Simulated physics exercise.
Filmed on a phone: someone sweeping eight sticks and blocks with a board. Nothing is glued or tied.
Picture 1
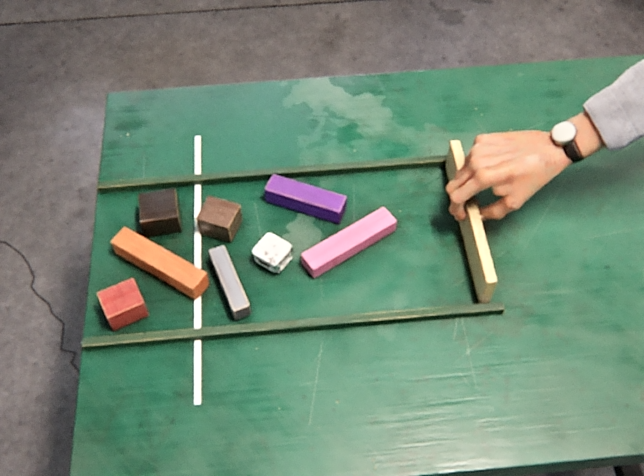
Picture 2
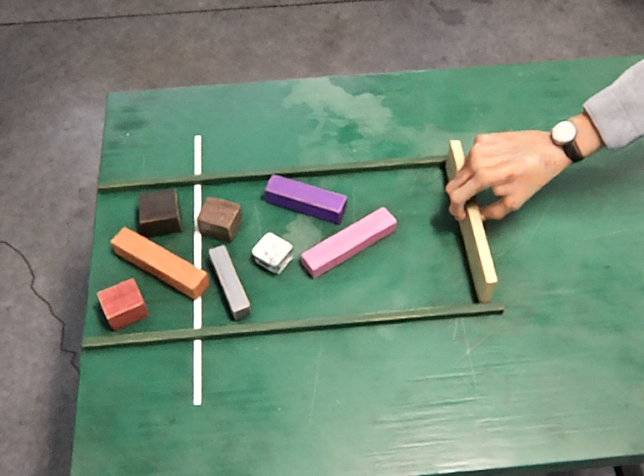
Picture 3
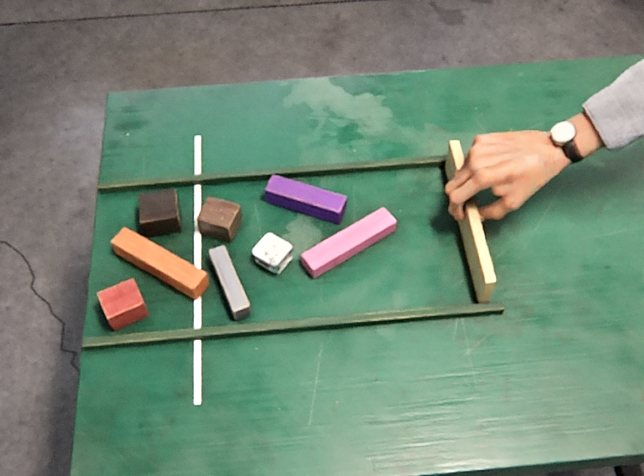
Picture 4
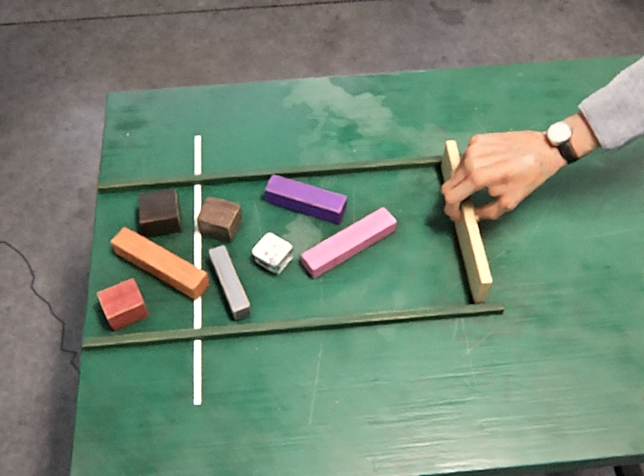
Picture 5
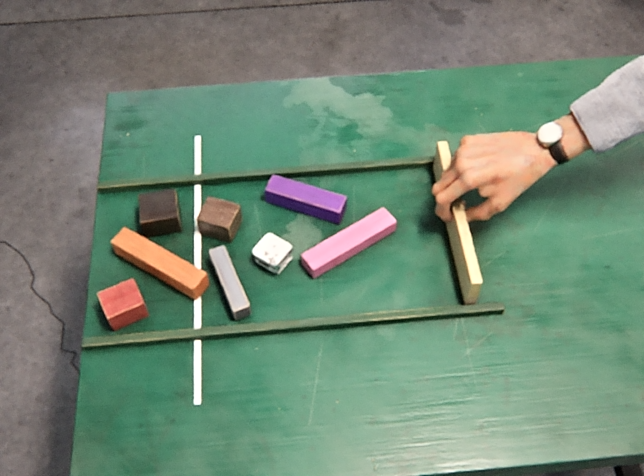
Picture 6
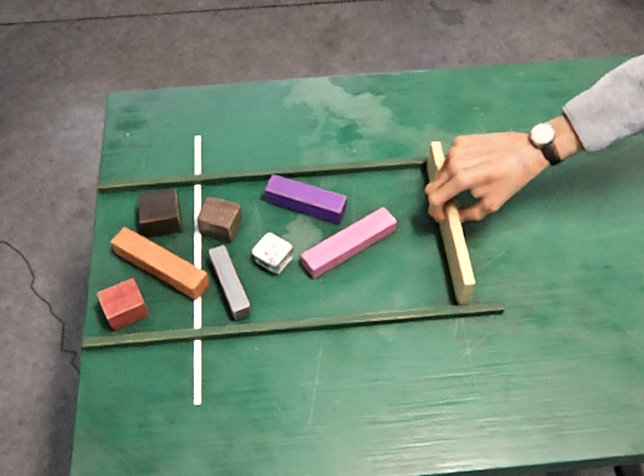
A hand wearing a watch holds a pale board upright at the right end of two dark rails on a green table, at first barely moving. The hand then slides the board slightly left, while the colourful bars and blocks scattered between the rails, some near a white strip, stay still.
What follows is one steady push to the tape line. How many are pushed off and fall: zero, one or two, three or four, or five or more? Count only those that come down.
In the end the number that fall off is zero.
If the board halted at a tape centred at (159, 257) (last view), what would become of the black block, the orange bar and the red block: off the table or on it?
The black block tumbles off; the orange bar tumbles off; the red block is lost.
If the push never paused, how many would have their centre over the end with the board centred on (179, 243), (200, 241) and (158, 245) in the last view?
Place by place, 1, 0 and 3.
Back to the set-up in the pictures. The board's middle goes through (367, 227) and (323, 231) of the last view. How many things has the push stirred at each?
The counts are 1 and 3.
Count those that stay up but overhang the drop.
That would be 2.
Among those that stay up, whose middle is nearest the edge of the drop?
The red block.
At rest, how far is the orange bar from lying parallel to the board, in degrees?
Near 30 degrees.
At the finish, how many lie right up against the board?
The number is 2.
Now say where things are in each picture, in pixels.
Red block (123, 304); black block (160, 213); orange bar (160, 263); board (469, 219); tape (198, 254), in the first frame.
Black block (160, 213); board (469, 219), in the second frame.
Orange bar (160, 263); white case (273, 255), in the third frame.
Red block (123, 305); grey stick (230, 282), in the fourth frame.
Black block (160, 213); brown block (220, 219), in the fifth frame.
Red block (123, 305); black block (160, 213); orange bar (160, 263); board (449, 221); tape (198, 254), in the sixth frame.
A little later, none off yet; red block at rest near (123, 305); black block at rest near (160, 213); orange bar at rest near (160, 263).
When it is over, the number that fall off is zero.
